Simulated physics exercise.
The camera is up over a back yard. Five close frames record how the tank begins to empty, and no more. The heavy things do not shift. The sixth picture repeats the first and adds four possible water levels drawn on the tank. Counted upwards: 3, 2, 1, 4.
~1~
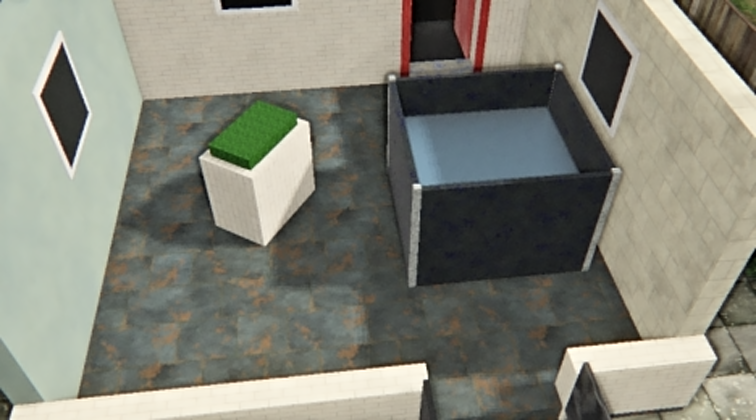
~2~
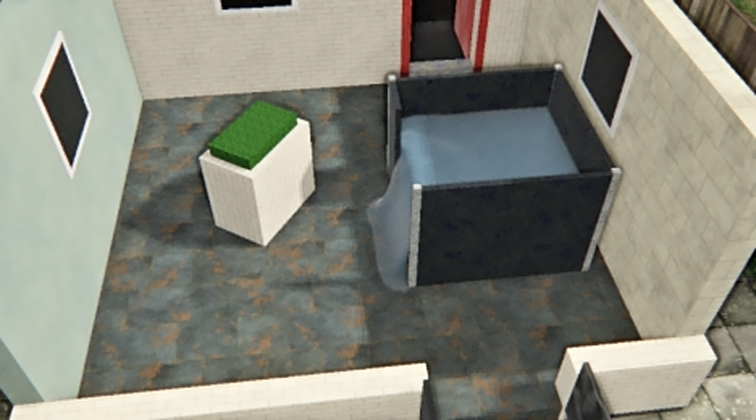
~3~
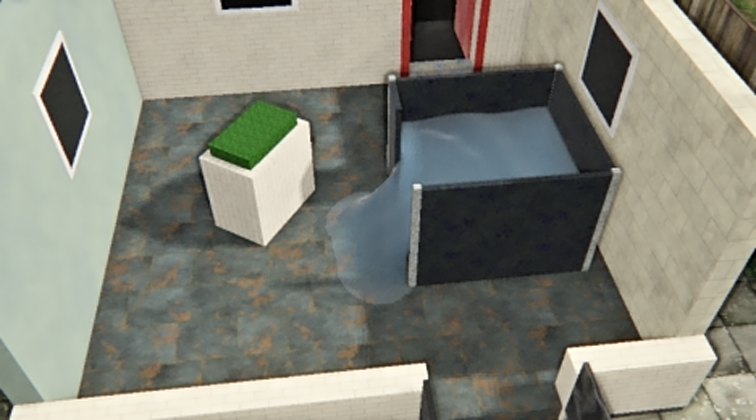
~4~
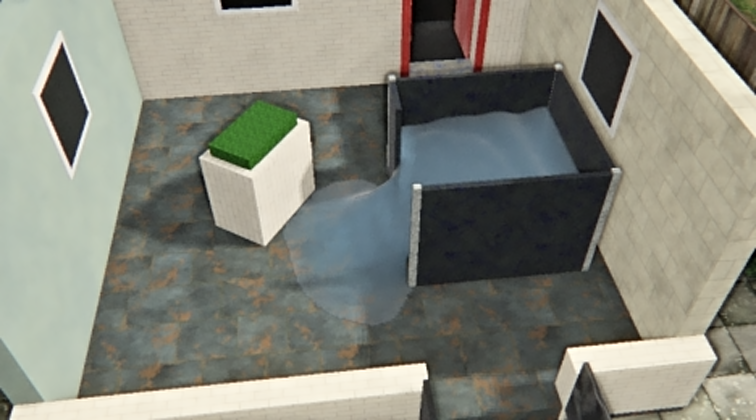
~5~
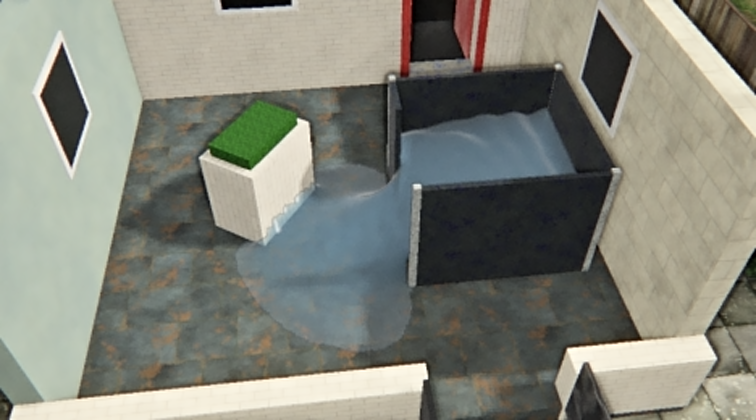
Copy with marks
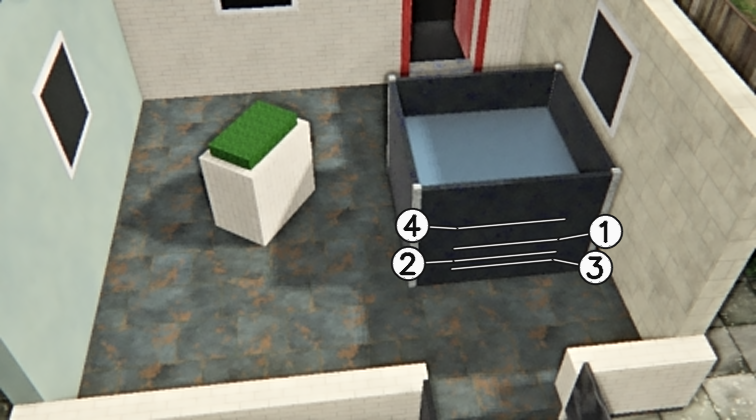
In the video, a dark tank of water stands in a walled yard beside a white block topped with green; its left side opens and water pours out, spreading left and forward across the tiled ground and reaching the block.
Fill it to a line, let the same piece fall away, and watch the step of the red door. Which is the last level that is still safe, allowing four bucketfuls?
I would pick mark 4.
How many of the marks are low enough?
All of the four.
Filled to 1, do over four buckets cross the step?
No, that is safe.
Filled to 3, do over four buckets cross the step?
No, not at all.
In white, 1 at (507, 244); 2 at (504, 256); 3 at (502, 264); 4 at (511, 223); from the bottom up 3, 2, 1, 4.
Choosing 1, nothing gets over.
Choosing 2, nothing gets over.
Choosing 3, nothing gets over.
Choosing 4, a bucket or two gets in.
